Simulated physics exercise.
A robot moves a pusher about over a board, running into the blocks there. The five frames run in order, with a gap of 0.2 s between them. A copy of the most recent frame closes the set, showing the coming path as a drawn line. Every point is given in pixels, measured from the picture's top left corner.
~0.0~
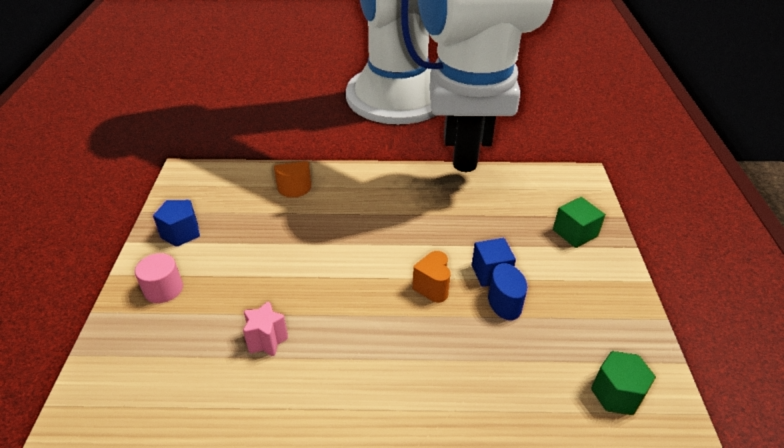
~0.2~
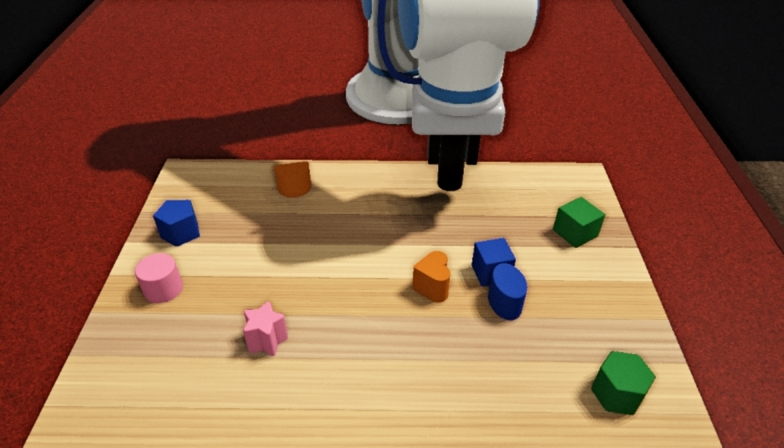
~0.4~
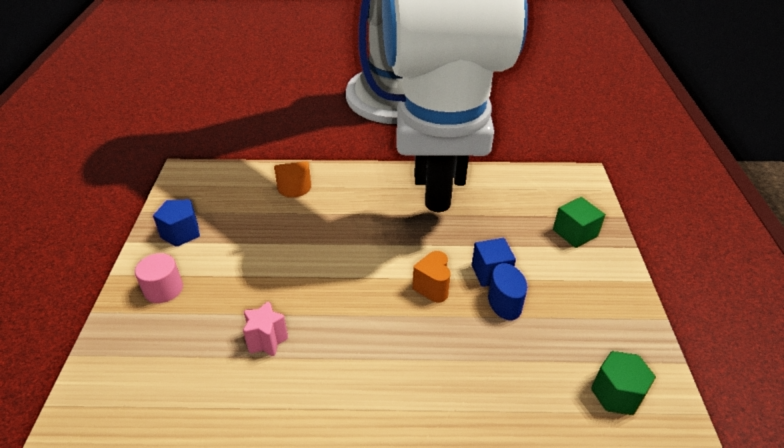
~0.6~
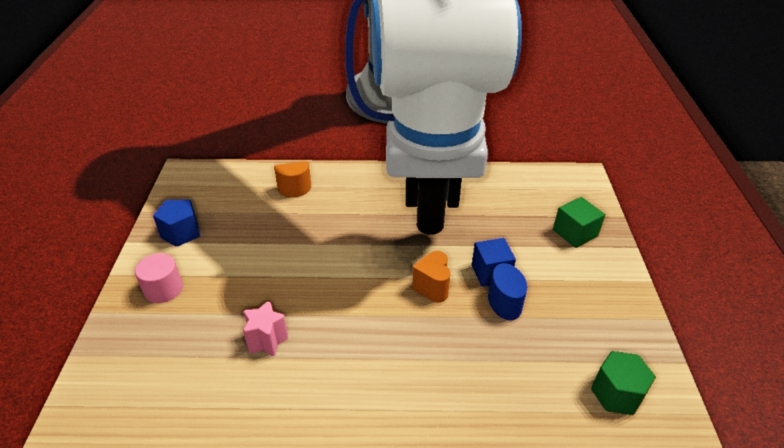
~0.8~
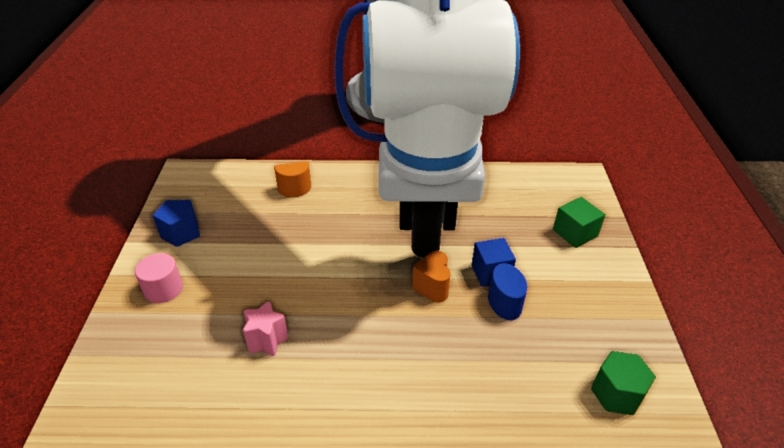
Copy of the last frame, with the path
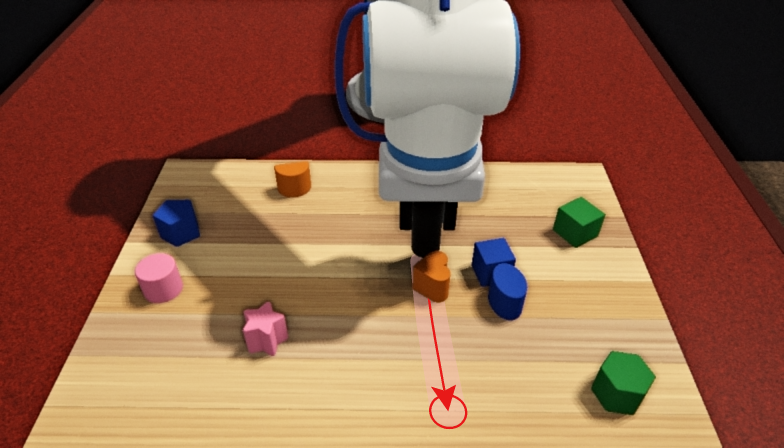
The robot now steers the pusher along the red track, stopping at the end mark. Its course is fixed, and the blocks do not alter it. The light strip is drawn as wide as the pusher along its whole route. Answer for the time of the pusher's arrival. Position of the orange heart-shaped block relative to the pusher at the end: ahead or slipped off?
Final position: Ahead.
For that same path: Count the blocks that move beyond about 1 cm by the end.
I reckon the push displaces only one of the blocks by more than 1 cm.
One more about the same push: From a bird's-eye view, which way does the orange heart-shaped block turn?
From above, the turn goes clockwise.
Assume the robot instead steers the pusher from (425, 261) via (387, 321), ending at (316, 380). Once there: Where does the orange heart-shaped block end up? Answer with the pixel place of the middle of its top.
Expect it around (438, 280).
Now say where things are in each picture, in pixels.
In the first picture, pusher tip at (465, 165); block tops, orange heart-shaped block at (435, 265); blue square block at (495, 250).
In the second picture, pusher at (450, 184); blocks unchanged.
In the third picture, pusher at (438, 204); blocks unchanged.
In the fourth picture, pusher at (430, 226); blocks unchanged.
In the fifth picture, pusher at (425, 248); orange heart-shaped block at (435, 265); blue square block at (495, 250).
Path on the board, in a line from (425, 261) to (448, 411).
On the path given first. One third of the way, pusher at (431, 292); orange heart-shaped block at (440, 309).
Two thirds of the way, pusher at (439, 341); orange heart-shaped block at (446, 362), turned 20° clockwise.
At the end, pusher at (450, 399); orange heart-shaped block at (447, 424), turned 50° clockwise; blue square block in place.
